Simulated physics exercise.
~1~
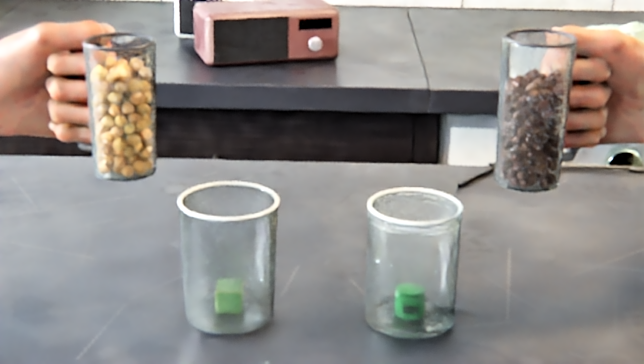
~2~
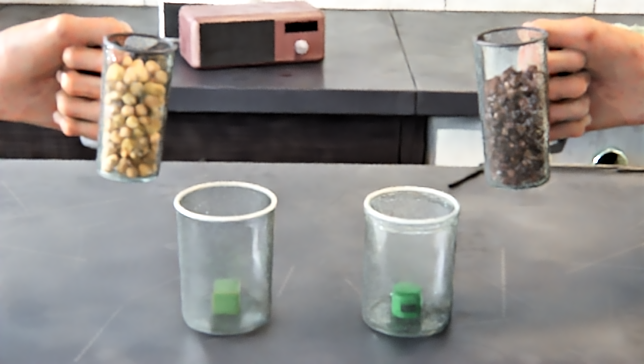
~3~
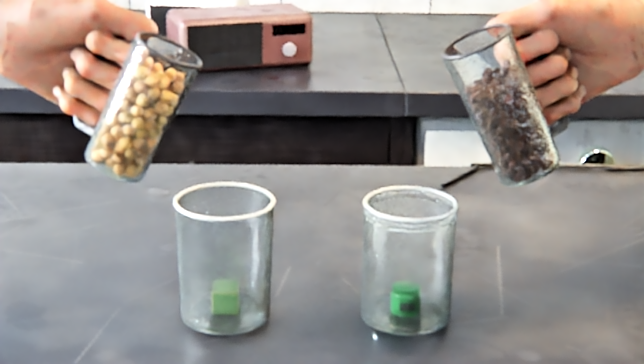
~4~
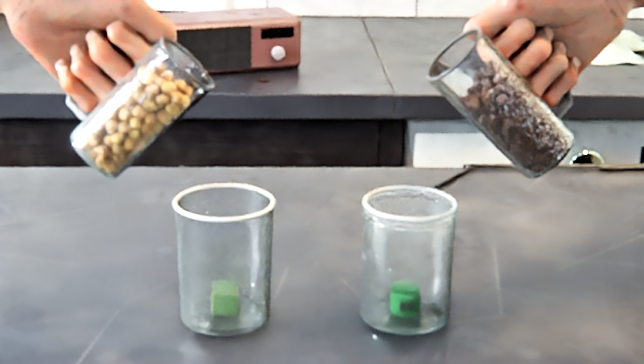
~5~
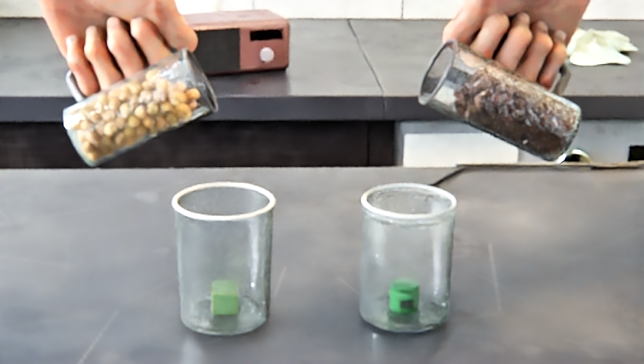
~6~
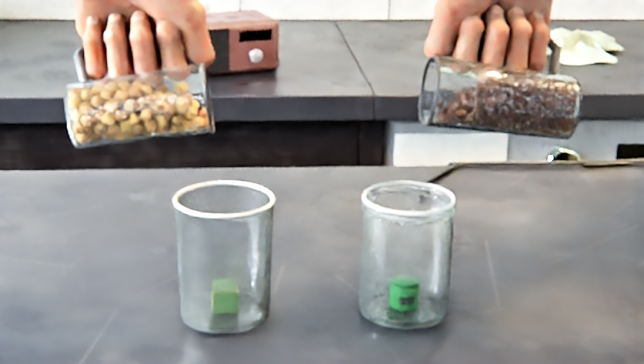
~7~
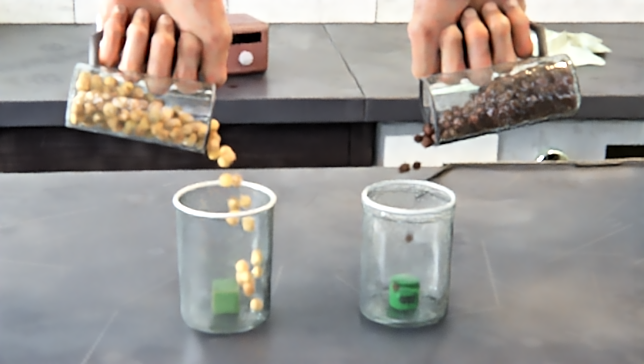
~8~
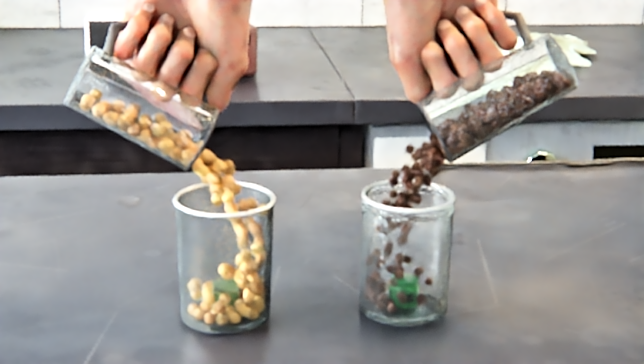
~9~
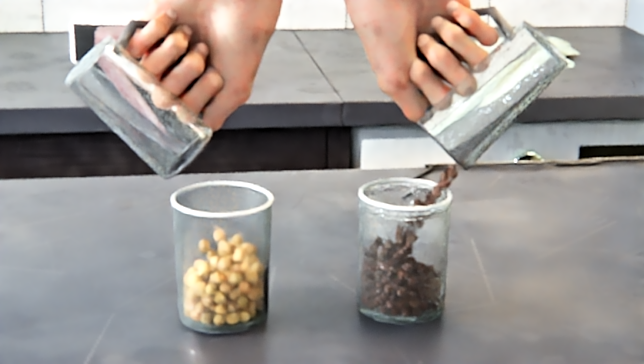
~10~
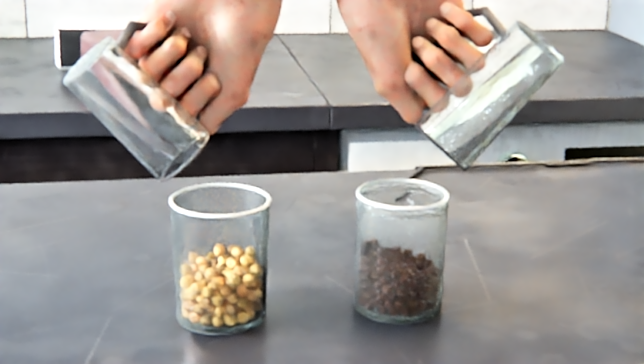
Two hands hold clear glass mugs above a dark counter, the left one filled with pale, round, chickpea-like pieces and the right one with small dark brown pieces. Below them stand two empty clear glasses, each with a little green block inside. The hands move inward and tip the mugs onto their sides, and a few pieces begin to drop. As the mugs tilt further, both loads stream down around the blocks, the left mug emptying slightly sooner. Finally, the emptied mugs stay tilted above the glasses, each about half full, with both green blocks hidden from view.
